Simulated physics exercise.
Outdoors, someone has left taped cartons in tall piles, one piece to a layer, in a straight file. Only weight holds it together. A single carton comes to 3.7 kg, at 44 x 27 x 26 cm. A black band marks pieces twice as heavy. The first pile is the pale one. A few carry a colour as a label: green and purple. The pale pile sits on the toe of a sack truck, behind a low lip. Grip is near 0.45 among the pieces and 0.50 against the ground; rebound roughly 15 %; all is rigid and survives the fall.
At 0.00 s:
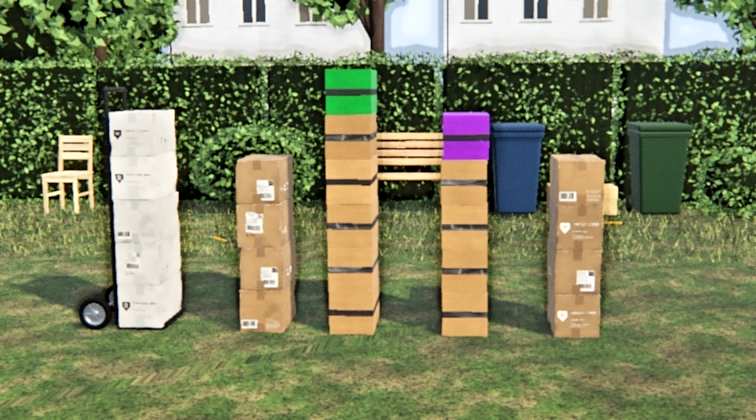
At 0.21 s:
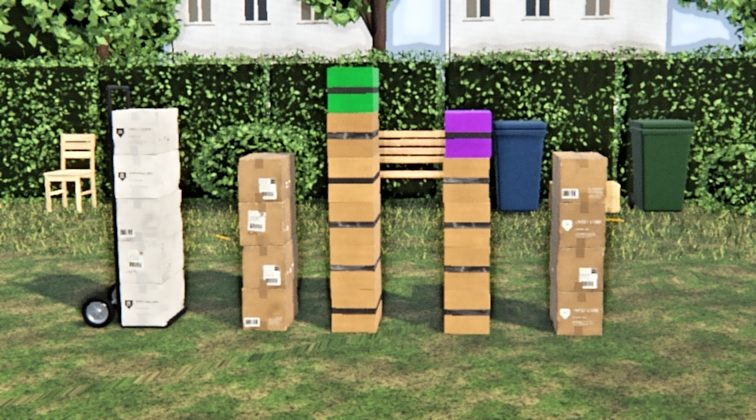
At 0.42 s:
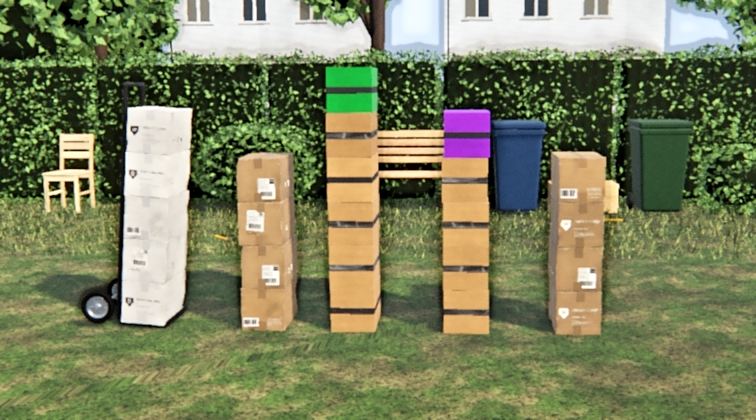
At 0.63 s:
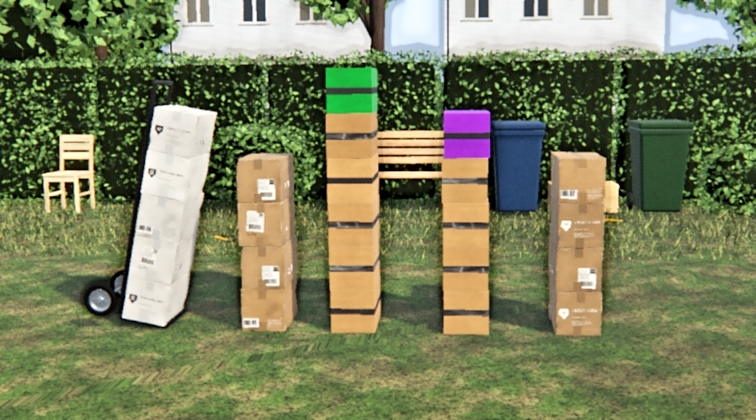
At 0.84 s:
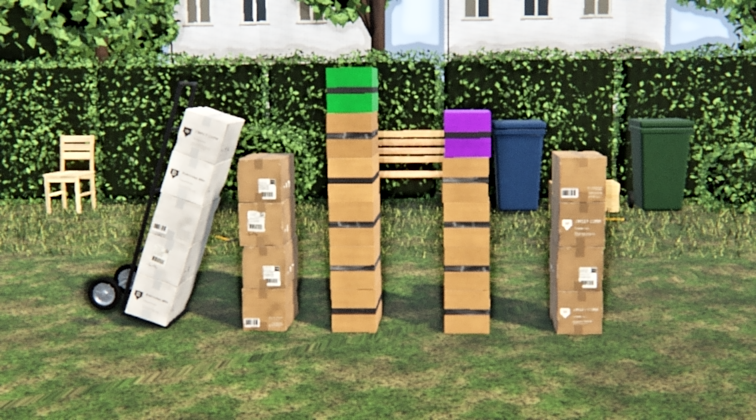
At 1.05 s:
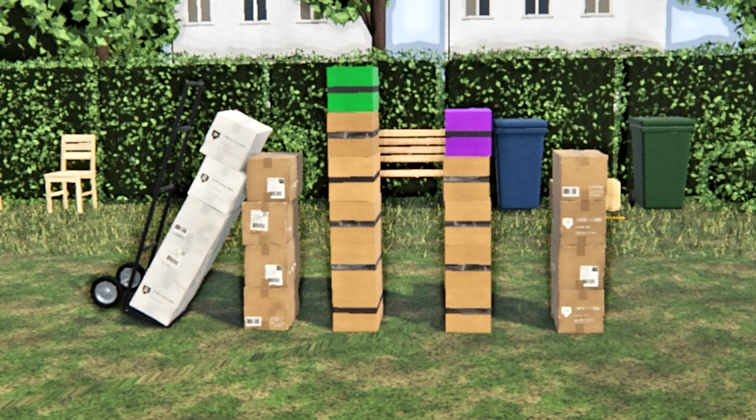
A stack of white boxes on a hand truck tilted to the right, slowly at first, then leaned away from the truck's frame and against the nearest brown stack, nudging it slightly.
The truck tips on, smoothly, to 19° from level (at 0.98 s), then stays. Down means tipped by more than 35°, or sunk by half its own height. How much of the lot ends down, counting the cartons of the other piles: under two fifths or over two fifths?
Over two fifths of them.
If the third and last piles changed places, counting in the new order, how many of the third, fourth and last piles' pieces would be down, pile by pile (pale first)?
In that case third 4, fourth 5, last 6.
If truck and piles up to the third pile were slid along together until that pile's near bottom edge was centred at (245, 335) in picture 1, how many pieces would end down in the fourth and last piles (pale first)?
Then fourth 4, last 4.
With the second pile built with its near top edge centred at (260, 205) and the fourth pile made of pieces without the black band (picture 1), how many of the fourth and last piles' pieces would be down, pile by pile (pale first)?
Then fourth 0, last 0.
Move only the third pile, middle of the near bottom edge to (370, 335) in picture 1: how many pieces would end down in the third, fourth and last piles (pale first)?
In that case third 6, fourth 4, last 4.
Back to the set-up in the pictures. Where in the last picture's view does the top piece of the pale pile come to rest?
Around (342, 222).
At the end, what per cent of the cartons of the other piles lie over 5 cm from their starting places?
It is 95 per cent.
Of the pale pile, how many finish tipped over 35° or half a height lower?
5 of them.
After 2.88 s, 5 of the pale pile down; 2 of the 19 other cartons down; green carton 26° from how it stood; purple carton 5° from how it stood.
After 3.68 s, 5 of the pale pile down; 17 of the 19 other cartons down; purple carton 54° from how it stood, 55 cm lower; green carton 34° from how it stood, 69 cm lower.
In the end (5.3 s), 5 of the pale pile down; 17 of the 19 other cartons down; green carton upside down; purple carton upside down. That is 89 per cent.
